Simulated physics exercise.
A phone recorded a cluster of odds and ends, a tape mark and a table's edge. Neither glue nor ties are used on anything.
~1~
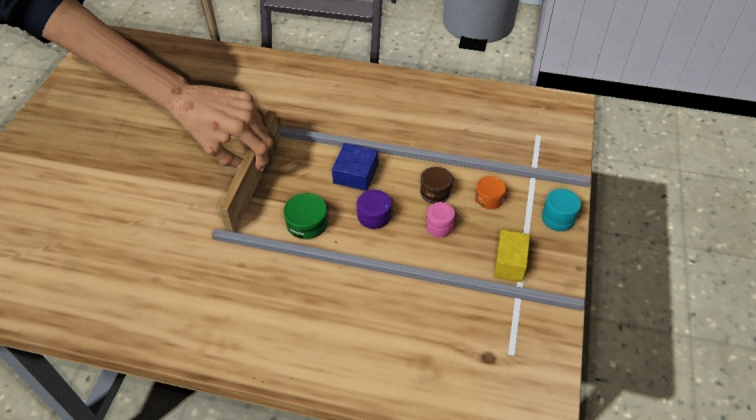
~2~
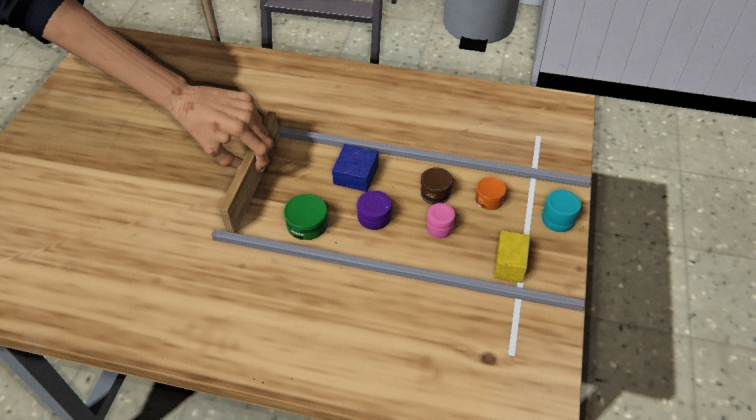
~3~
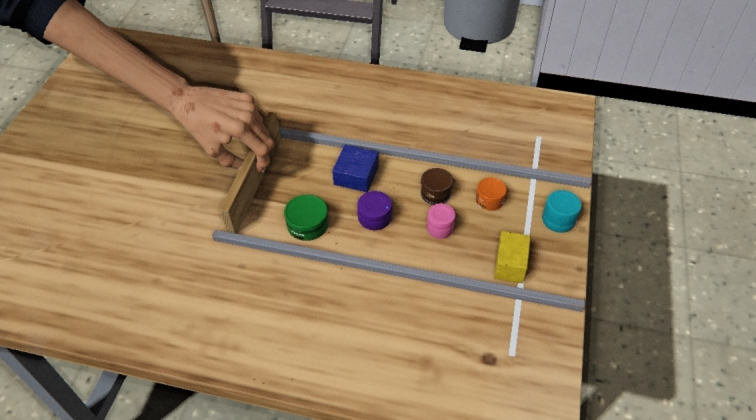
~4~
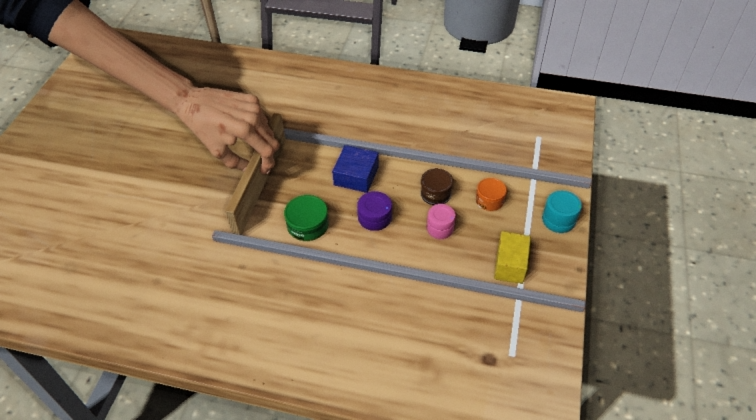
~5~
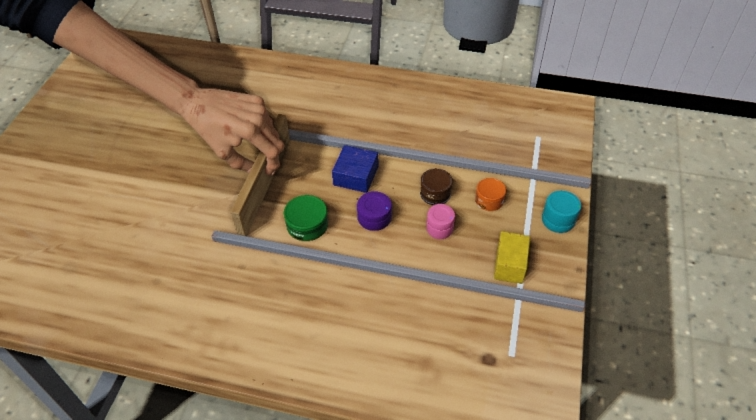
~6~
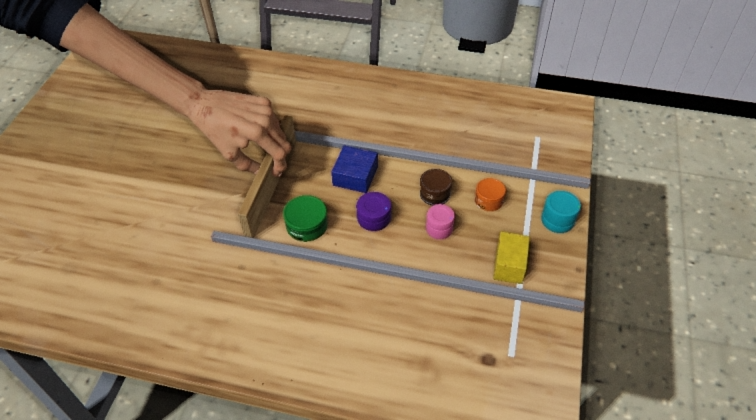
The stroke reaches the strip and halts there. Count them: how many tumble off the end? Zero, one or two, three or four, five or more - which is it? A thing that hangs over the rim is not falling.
I expect the edge to claim a single one or a pair.
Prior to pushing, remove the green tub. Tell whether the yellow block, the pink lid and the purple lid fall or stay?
The yellow block survives; the pink lid holds on; the purple lid survives.
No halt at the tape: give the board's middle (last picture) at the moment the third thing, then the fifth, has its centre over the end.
The middle is at about (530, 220), later at about (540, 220).
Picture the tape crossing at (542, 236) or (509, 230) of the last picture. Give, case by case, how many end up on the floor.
In order, 4 then 2.
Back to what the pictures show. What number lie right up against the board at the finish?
All in all, 3.
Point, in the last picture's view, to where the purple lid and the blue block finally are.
Purple lid: About (545, 230); blue block: About (550, 201).
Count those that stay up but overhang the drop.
That comes to 2 of them.
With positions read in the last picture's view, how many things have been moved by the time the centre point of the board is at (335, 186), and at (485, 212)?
It comes to 3 for the first spot, 8 for the other.
Early on, none off yet; turquoise lid at rest near (561, 212); yellow block at rest near (511, 258); orange tub at rest near (490, 195).
A while later, none off yet; turquoise lid at rest near (563, 213); yellow block at rest near (511, 258); orange tub travelled about its own width near (535, 200).
Finally, the number that fall off is one or two; lost, orange tub and turquoise lid.
